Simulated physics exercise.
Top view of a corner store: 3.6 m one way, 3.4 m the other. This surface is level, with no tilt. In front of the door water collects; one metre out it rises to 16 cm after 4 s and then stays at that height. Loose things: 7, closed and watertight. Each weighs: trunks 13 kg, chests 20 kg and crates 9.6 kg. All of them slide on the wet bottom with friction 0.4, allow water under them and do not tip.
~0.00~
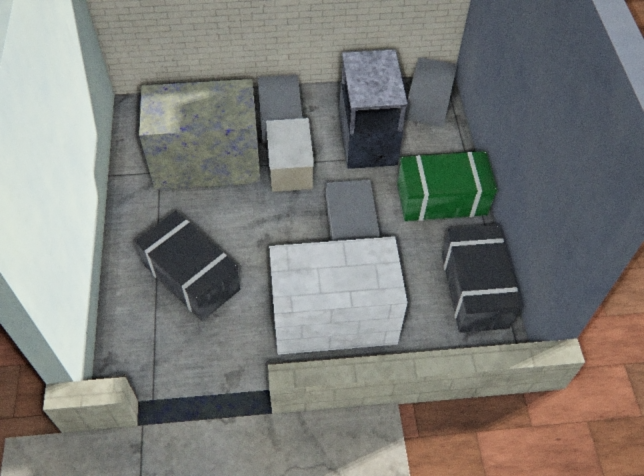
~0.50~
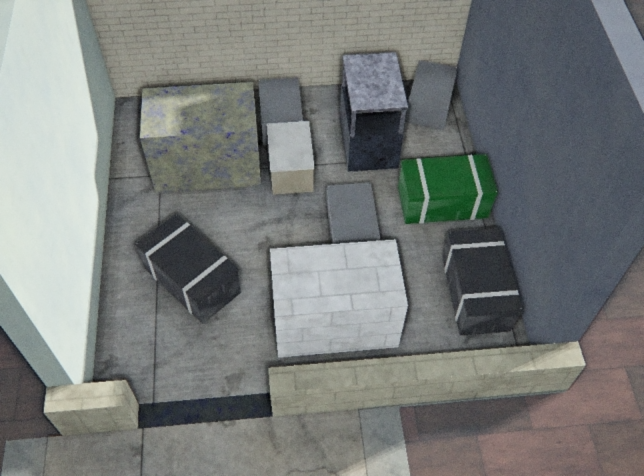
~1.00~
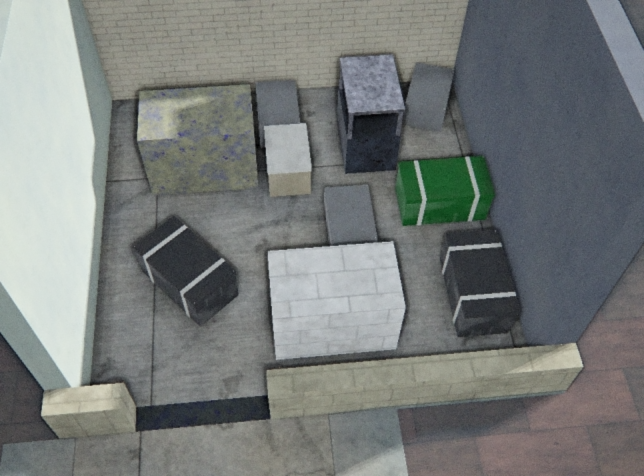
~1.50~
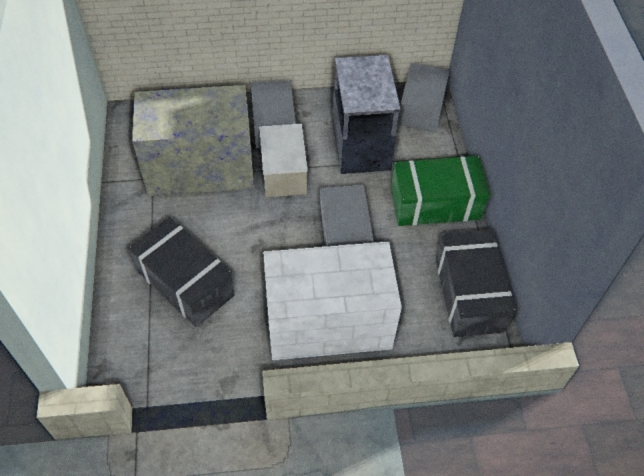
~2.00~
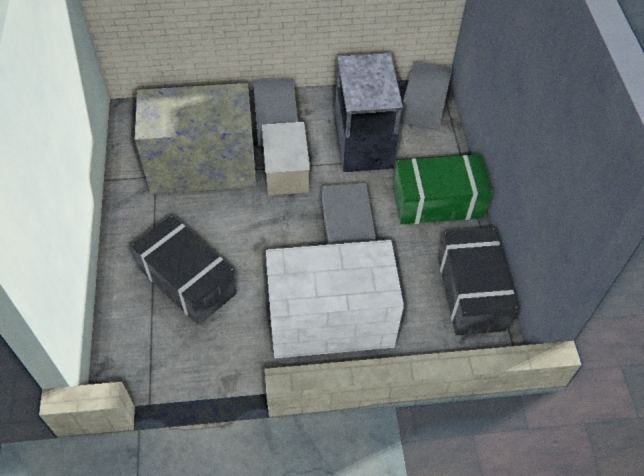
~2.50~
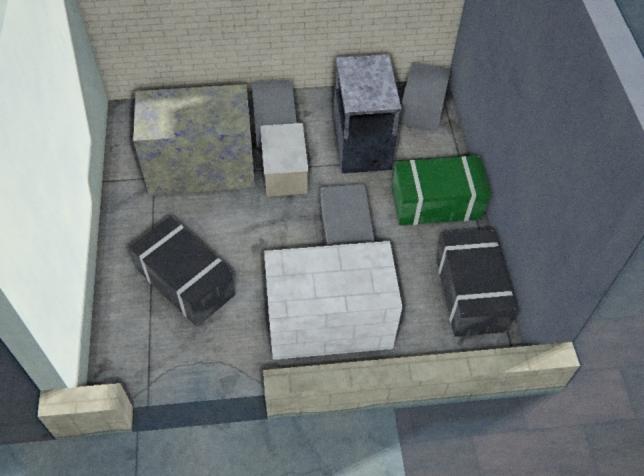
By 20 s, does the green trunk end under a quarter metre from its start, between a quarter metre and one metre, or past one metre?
Between a quarter metre and one metre.
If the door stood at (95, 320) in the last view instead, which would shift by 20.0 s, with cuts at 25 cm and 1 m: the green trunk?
Green trunk: Small shift.
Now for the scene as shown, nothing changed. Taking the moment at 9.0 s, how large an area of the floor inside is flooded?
Near 10.0 m2 in all.
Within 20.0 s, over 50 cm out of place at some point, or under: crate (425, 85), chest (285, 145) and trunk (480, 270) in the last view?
Above, above, below.
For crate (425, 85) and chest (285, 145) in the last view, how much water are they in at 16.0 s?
Depths: Near 12 cm, then near 11 cm.
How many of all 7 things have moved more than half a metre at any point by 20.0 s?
6.
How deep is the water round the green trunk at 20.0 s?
15 cm or so.
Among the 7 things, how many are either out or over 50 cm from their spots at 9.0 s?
2 of them.
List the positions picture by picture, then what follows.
In the first picture, the green trunk at (448, 173), on the bottom; water covers 0.0 m2; 0 of 7 have shifted.
In the second picture, the green trunk at (449, 176) rests on the ground; water covers 0.0 m2; 0 of 7 have shifted.
In the third picture, the green trunk at (446, 178) rests on the ground; water covers 0.0 m2; 0 of 7 have shifted.
In the fourth picture, the green trunk at (442, 178), on the bottom; 0.0 m2 under water; 0 of 7 have shifted.
In the fifth picture, the green trunk at (444, 176) rests on the ground; water covers 0.0 m2; 0 of 7 have shifted.
In the sixth picture, the green trunk at (443, 177) rests on the ground; 0.2 m2 under water; 0 of 7 have shifted.
After 4.0 s the green trunk is near (443, 177), 0.0 m from its start, aground; 0 afloat.
After 9.0 s the green trunk is near (449, 180), 0.1 m from its start, aground; 2 afloat.
After 16.0 s the green trunk is near (444, 232), 0.7 m from its start, afloat; 7 afloat.
After 20.0 s the green trunk is near (443, 235), 0.7 m from its start, afloat; 7 afloat.
